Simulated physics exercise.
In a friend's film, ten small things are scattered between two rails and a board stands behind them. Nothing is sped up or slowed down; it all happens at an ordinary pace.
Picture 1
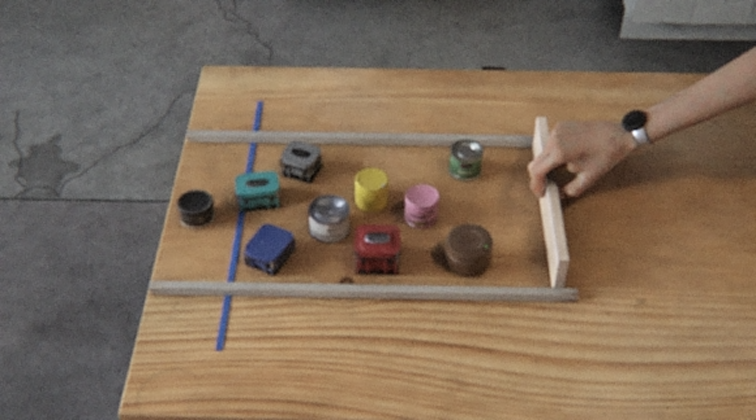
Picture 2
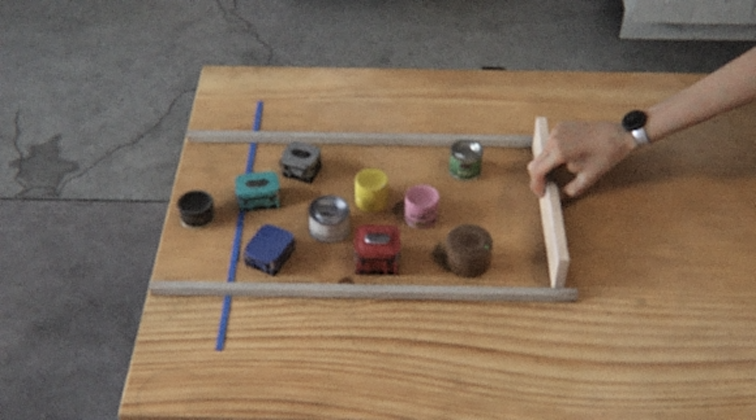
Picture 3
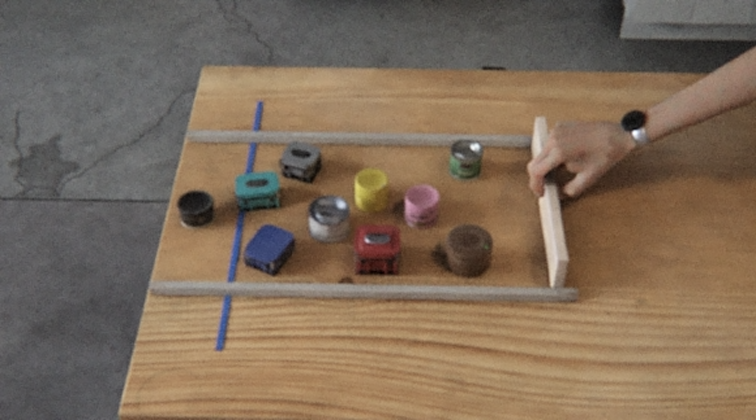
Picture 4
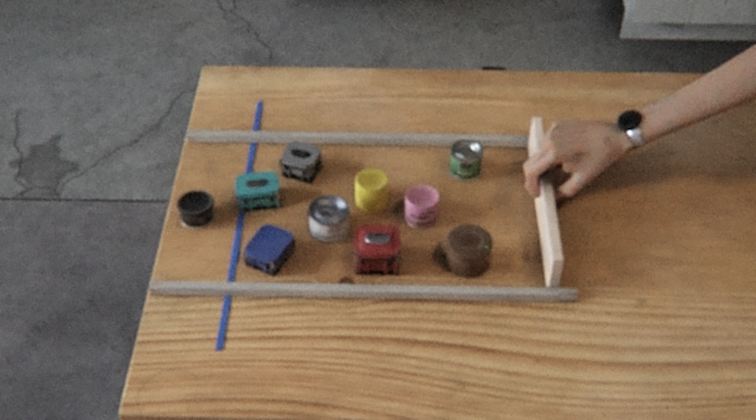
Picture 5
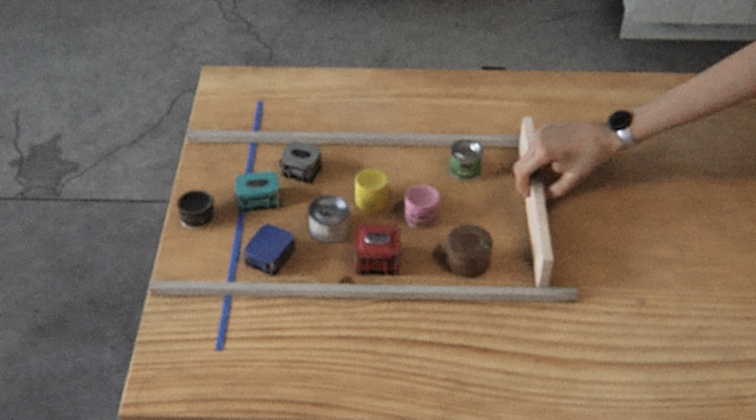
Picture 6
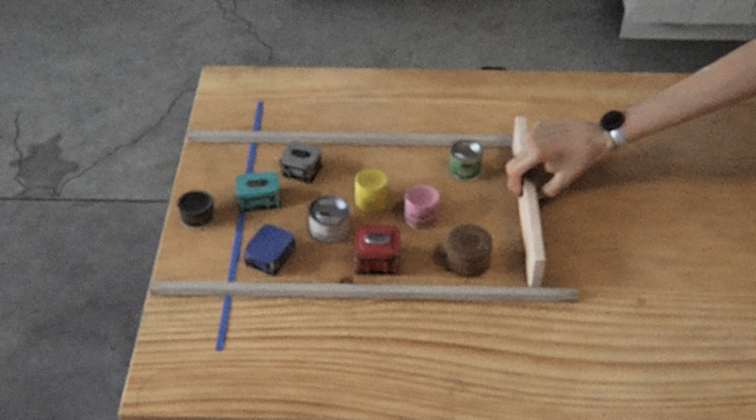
A hand wearing a watch slid an upright wooden board a short way left between two rails, toward small, colourful pots and cases scattered on a wooden table, which all stayed where they were.
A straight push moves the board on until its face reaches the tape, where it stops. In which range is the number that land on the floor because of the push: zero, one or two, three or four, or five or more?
In the range one or two.
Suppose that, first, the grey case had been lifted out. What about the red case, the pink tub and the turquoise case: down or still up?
In that case the red case stays where it is, the pink tub stays where it is, the turquoise case stays where it is.
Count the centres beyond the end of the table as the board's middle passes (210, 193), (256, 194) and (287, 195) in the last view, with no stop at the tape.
6, 1 and 0.
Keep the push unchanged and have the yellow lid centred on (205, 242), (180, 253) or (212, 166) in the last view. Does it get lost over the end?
Place by place, it goes down, goes down, goes down.
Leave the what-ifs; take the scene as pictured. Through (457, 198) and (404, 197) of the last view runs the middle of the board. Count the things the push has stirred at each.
At that stage 2; at the next, 5.
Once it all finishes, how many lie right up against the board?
It touches 4.
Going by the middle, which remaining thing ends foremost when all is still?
It's the red case that is foremost.
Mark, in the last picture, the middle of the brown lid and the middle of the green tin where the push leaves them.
I'd put one at around (210, 249) and the other at around (233, 156).
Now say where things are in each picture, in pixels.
Black pot (196, 209); turquoise case (258, 192); blue case (270, 250); board (549, 199); tape (242, 210), in the first frame.
Turquoise case (258, 192); green tin (466, 160), in the second frame.
Blue case (270, 250); pink tub (422, 207), in the third frame.
Black pot (196, 210); grey case (301, 162), in the fourth frame.
Turquoise case (258, 192); red case (377, 249), in the fifth frame.
Black pot (196, 210); turquoise case (258, 192); blue case (270, 250); board (527, 199); tape (242, 210), in the sixth frame.
Soon after, none off yet; black pot at rest near (196, 210); turquoise case at rest near (258, 192); blue case at rest near (270, 250).
At rest, the number that fall off is one or two; fallen, blue case and black pot.
